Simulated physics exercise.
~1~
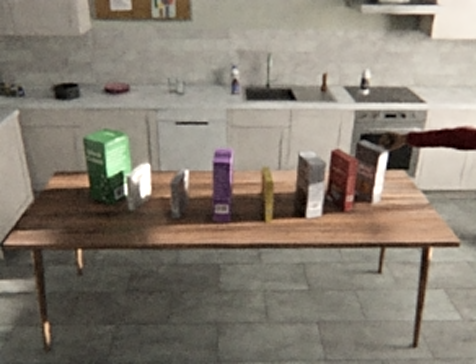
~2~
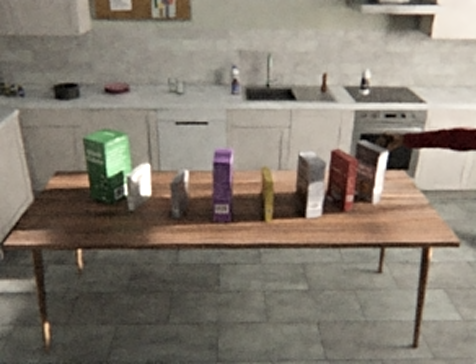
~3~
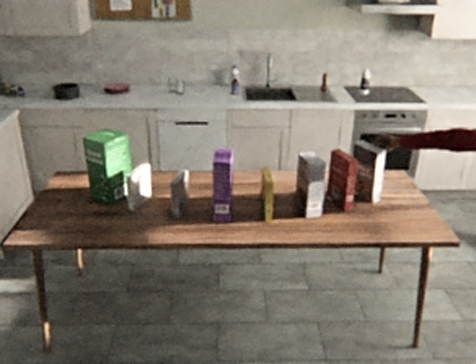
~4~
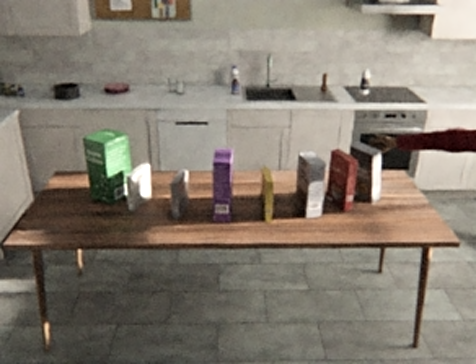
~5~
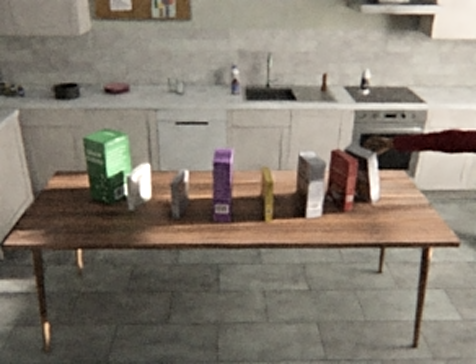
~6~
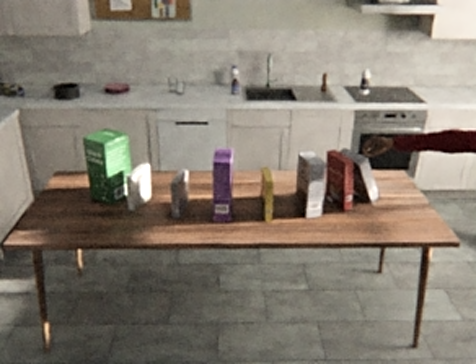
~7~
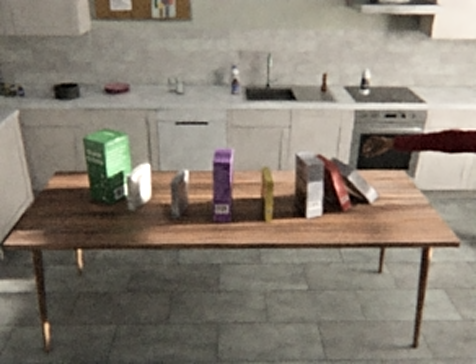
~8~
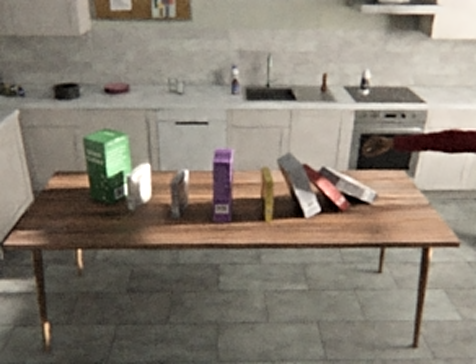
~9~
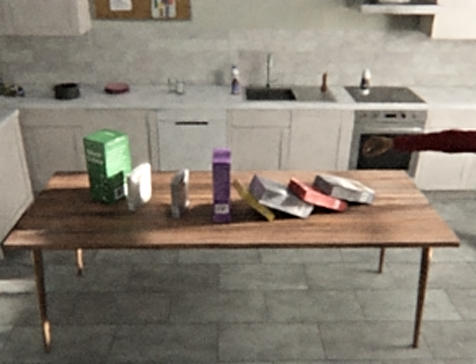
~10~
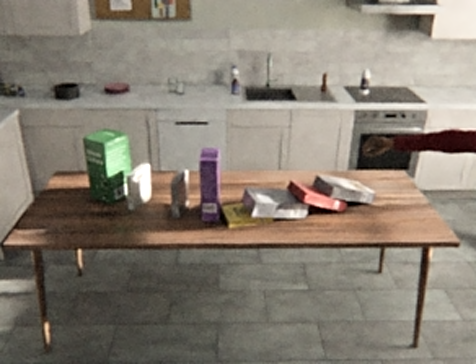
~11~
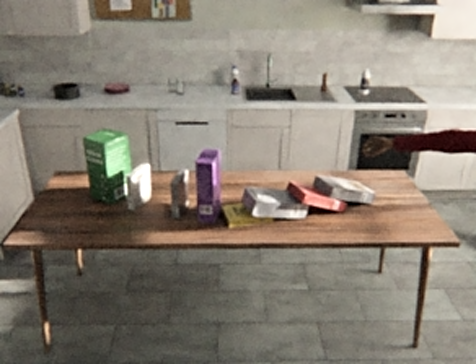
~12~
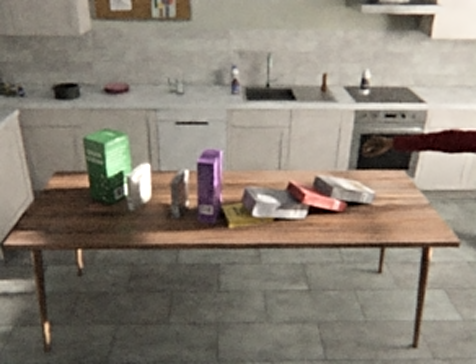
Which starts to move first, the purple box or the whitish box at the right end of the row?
The whitish box at the right end moves first, tipping over to the left. The purple box only shifts later, once the yellow box beside it goes down.
In a kitchen with pale cabinets, seen from in front and slightly above, eight boxes stand in a curved row on a wooden table, with a green one at the left, purple and yellow ones near the middle, and a red one beside a whitish one at the right end. A dark red arm reaches in from the right and tips the whitish end box leftward. It knocks into the red box, which topples against the grey box, and that one brings down the yellow box. The purple box shifts slightly left but stays upright. Four boxes lie toppled, while the purple, green and two pale ones remain standing.
